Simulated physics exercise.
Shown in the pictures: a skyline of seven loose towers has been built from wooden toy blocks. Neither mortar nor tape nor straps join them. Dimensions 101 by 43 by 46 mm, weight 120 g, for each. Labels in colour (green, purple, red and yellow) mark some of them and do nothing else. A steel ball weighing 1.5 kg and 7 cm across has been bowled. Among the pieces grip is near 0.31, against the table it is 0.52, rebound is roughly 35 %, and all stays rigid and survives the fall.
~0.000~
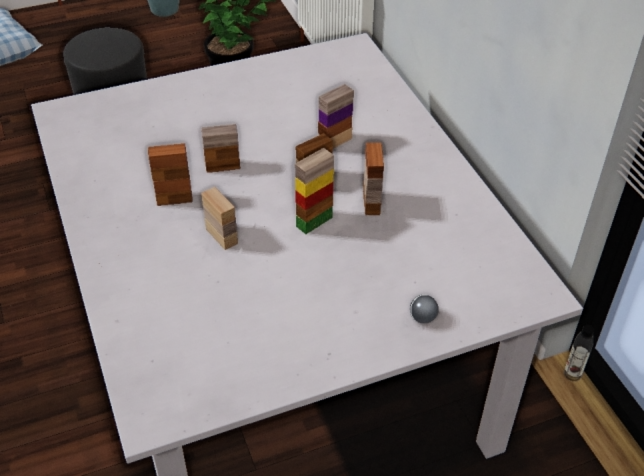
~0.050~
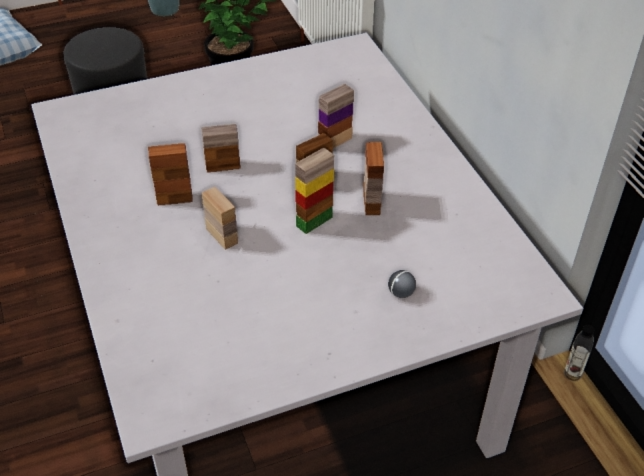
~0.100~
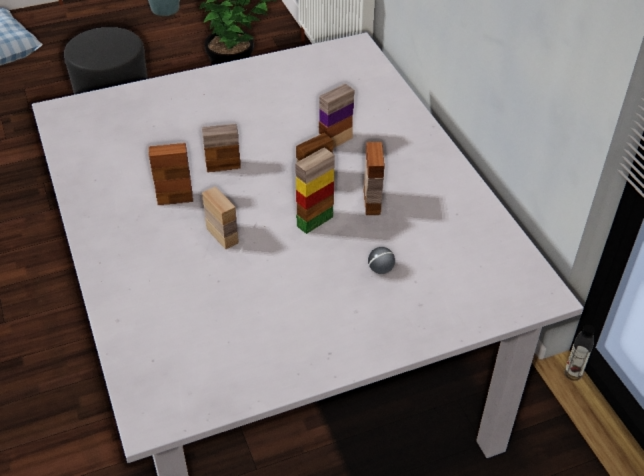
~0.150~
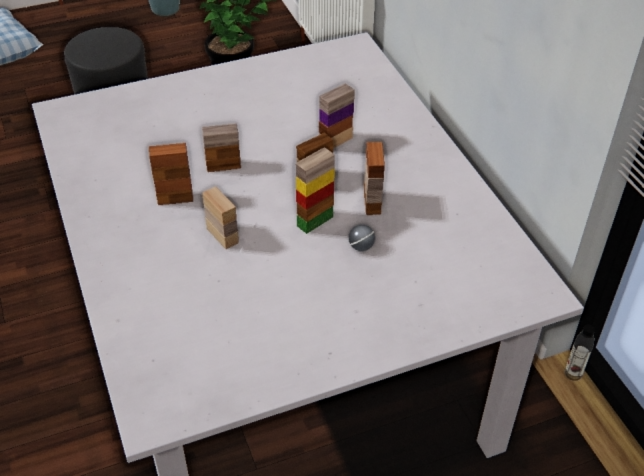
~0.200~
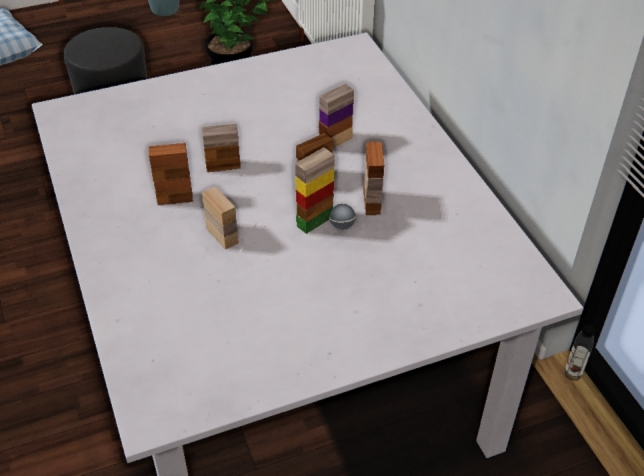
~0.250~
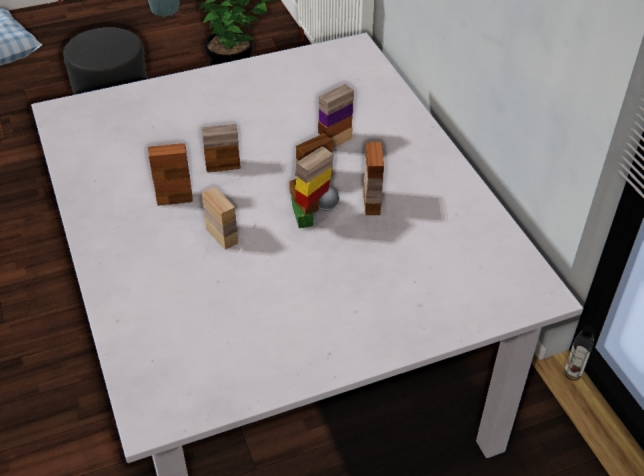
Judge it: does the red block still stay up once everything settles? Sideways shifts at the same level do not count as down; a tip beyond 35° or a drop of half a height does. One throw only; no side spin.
Once it settles, the piece is down.
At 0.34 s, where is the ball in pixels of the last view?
I'd put it somewhere around (302, 169).
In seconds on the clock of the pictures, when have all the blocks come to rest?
1.5 s, roughly.
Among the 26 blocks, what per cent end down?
Roughly 25 per cent of them.
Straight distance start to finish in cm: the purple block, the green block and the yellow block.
Roughly purple 0 cm, green 8 cm, yellow 14 cm.
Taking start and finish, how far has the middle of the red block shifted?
About 12 cm from where it started.
After 0.34 s, ball still moving; 3 of the 26 blocks down; red block leaning 36°, 17 mm lower; yellow block leaning 31°, 21 mm lower.
After 0.48 s, ball still moving; 6 of the 26 blocks down; red block leaning 43°, 53 mm lower; yellow block leaning 44°, 9 cm lower.
After 0.76 s, ball still moving; 6 of the 26 blocks down; red block leaning 55°, 57 mm lower; yellow block on its side.
At rest (1.7 s), ball rolling away; 6 of the 26 blocks down; red block on its side; yellow block on its side; green block shifted 8 cm. As the last picture would show them, middles, red block near (290, 228), yellow block near (333, 228).
